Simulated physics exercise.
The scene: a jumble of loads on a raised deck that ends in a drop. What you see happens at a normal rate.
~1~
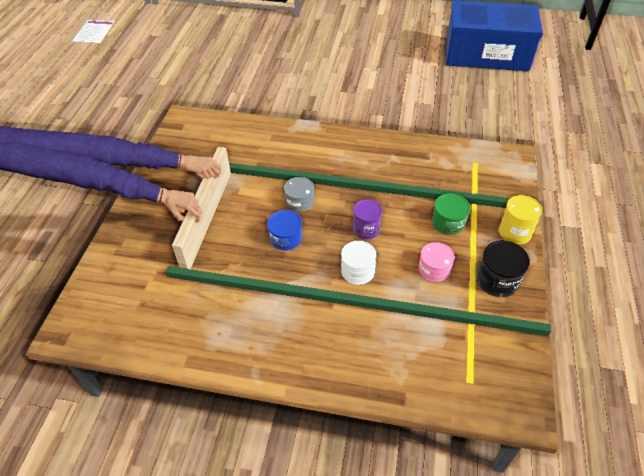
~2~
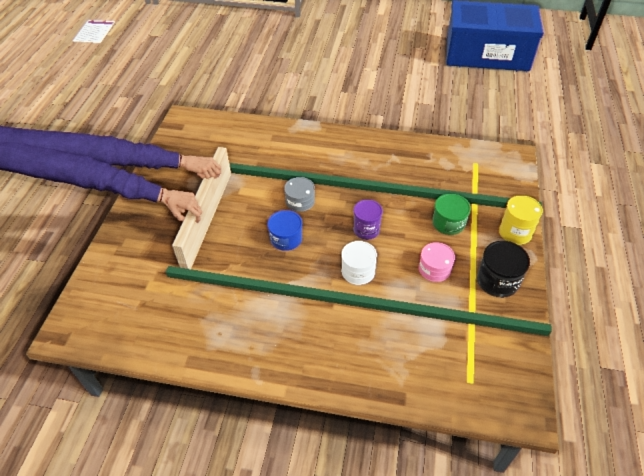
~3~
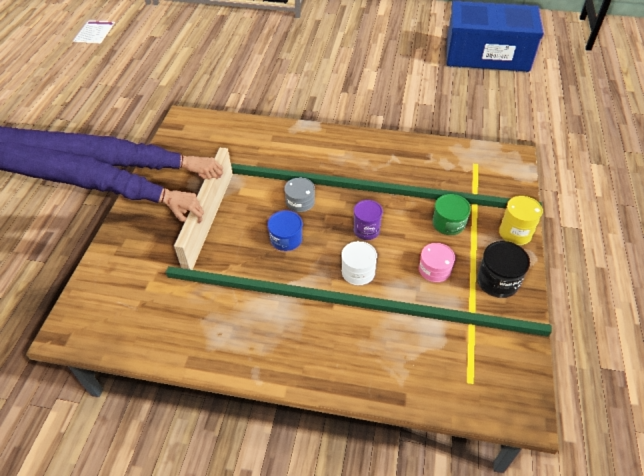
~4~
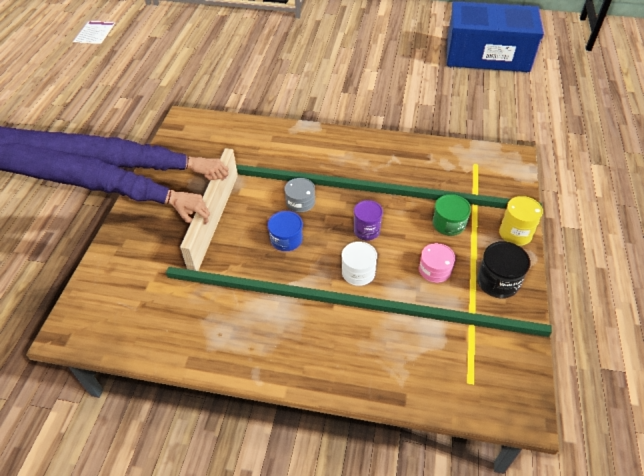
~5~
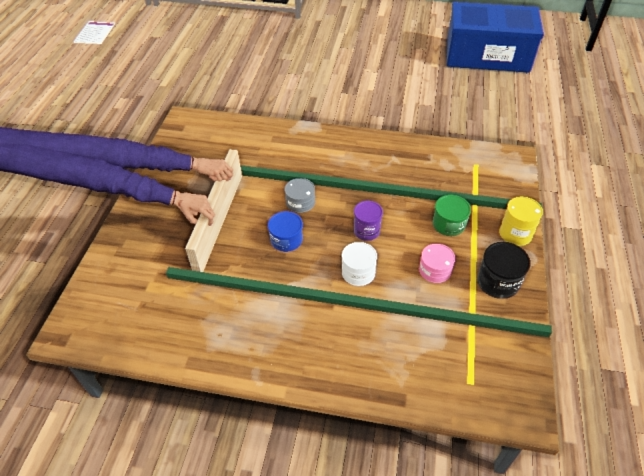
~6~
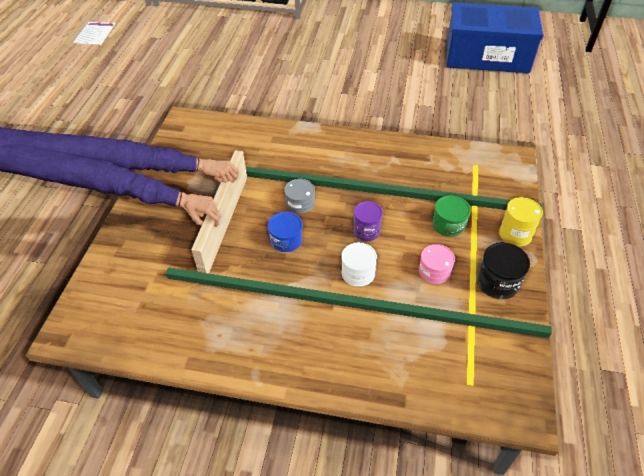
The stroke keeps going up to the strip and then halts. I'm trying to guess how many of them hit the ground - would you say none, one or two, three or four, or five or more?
It will most likely knock one or two off.
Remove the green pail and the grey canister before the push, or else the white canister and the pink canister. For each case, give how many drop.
Counts - first: 1, second: 1.
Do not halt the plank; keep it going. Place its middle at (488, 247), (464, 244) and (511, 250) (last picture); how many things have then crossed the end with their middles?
Counts: 2, 2, 4.
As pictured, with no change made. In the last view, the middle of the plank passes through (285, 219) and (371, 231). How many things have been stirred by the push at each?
At the first point the count is 2, at the second it's 4.
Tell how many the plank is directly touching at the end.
Tally at the end: 4.
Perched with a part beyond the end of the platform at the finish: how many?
Number: 0.
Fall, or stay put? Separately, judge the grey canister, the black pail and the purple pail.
At the finish the grey canister is still there, the black pail is missing and the purple pail is still there.
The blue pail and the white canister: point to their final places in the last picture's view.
The one named first is at (493, 261), the next at (492, 290).
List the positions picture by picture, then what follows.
In the first picture, yellow canister (520, 220); black pail (502, 269); green pail (450, 214); plank (204, 206); tape (473, 256).
In the second picture, black pail (502, 269); plank (205, 206).
In the third picture, green pail (451, 215); grey canister (300, 195).
In the fourth picture, yellow canister (520, 221); white canister (359, 264).
In the fifth picture, black pail (503, 271); purple pail (368, 221).
In the sixth picture, yellow canister (520, 222); black pail (502, 271); green pail (451, 217); plank (222, 210); tape (474, 258).
A little later, none off yet; yellow canister at rest near (520, 222); black pail at rest near (502, 271); green pail at rest near (451, 217).
When it is over, the number that fall off is one or two; down, black pail and yellow canister.
